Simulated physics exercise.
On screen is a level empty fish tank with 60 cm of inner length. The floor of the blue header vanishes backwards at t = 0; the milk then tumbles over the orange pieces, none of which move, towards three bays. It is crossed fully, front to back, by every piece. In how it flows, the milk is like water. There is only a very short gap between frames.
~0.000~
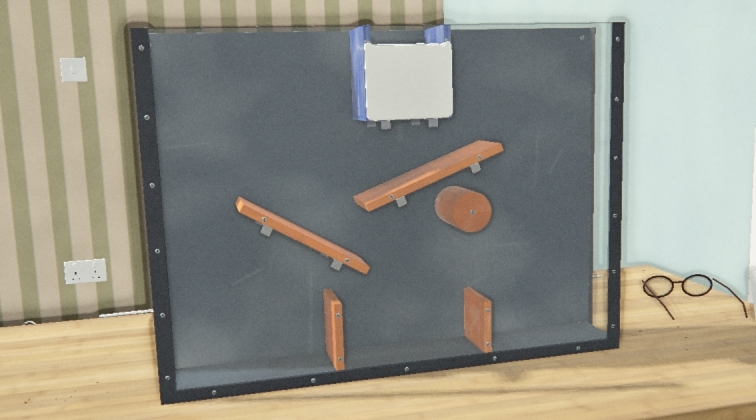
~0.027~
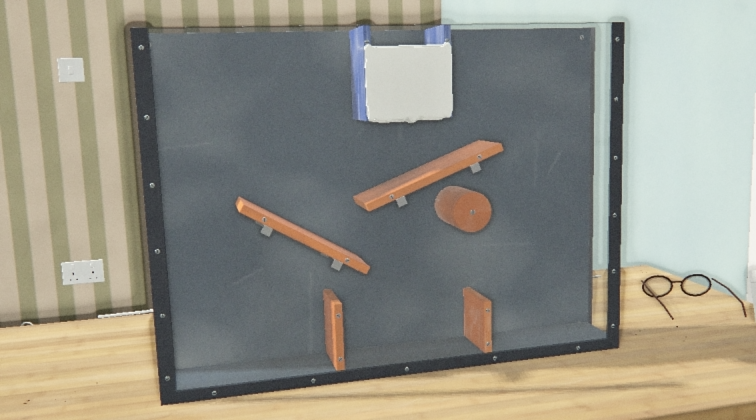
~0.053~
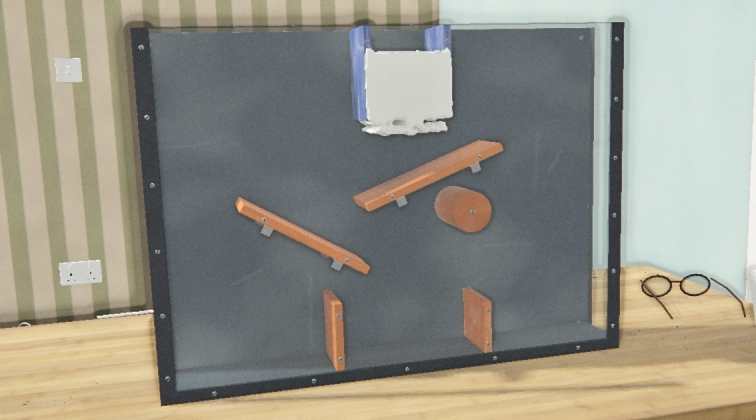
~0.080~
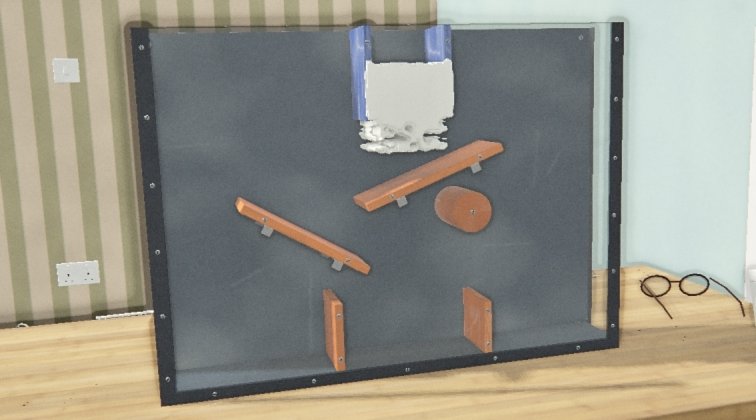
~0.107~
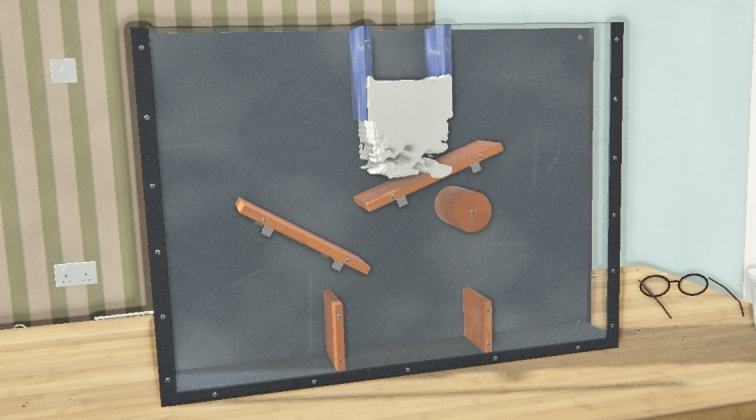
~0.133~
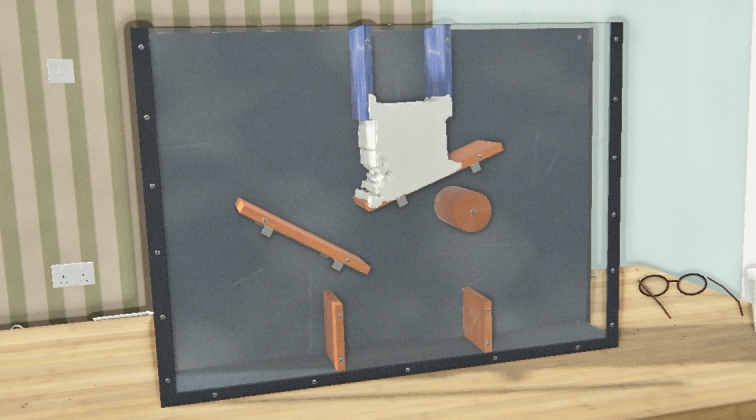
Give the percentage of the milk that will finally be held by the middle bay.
Close to 55 per cent.
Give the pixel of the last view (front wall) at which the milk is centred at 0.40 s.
Look around (364, 221) on the front wall - that's where it is.
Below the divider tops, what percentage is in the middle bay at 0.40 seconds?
I'd say near 16 per cent sits there.
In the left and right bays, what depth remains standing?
1.0 and 0.5 cm, in that order.
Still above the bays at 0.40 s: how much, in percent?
Share: Around 80 per cent.
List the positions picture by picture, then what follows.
In the first frame, the milk has come down to (384, 114); the highest of it is at (409, 46); the piece under the header is centred near (436, 177); divider tops at (338, 306) and (488, 303).
In the second frame, the milk has come down to (411, 120); the highest of it is at (416, 47).
In the third frame, the milk has come down to (412, 132); the highest of it is at (409, 53).
In the fourth frame, the milk has come down to (388, 152); the highest of it is at (410, 65); below the header it spans (375, 126) to (445, 128).
In the fifth frame, the milk has come down to (389, 175); the highest of it is at (398, 83); below the header it spans (376, 150) to (446, 146).
In the sixth frame, the milk has come down to (371, 197); the highest of it is at (444, 103); below the header it spans (376, 181) to (448, 164).
Then, 0.24 s in, hardly anything has reached the bottom yet.
Then, 0.40 s in, 19 per cent is down, the largest part in the middle bay.
Then, 0.78 s in, 78 per cent is down, the largest part in the left bay.
Finally, the split from left to right is 32, 55 and 13 per cent.
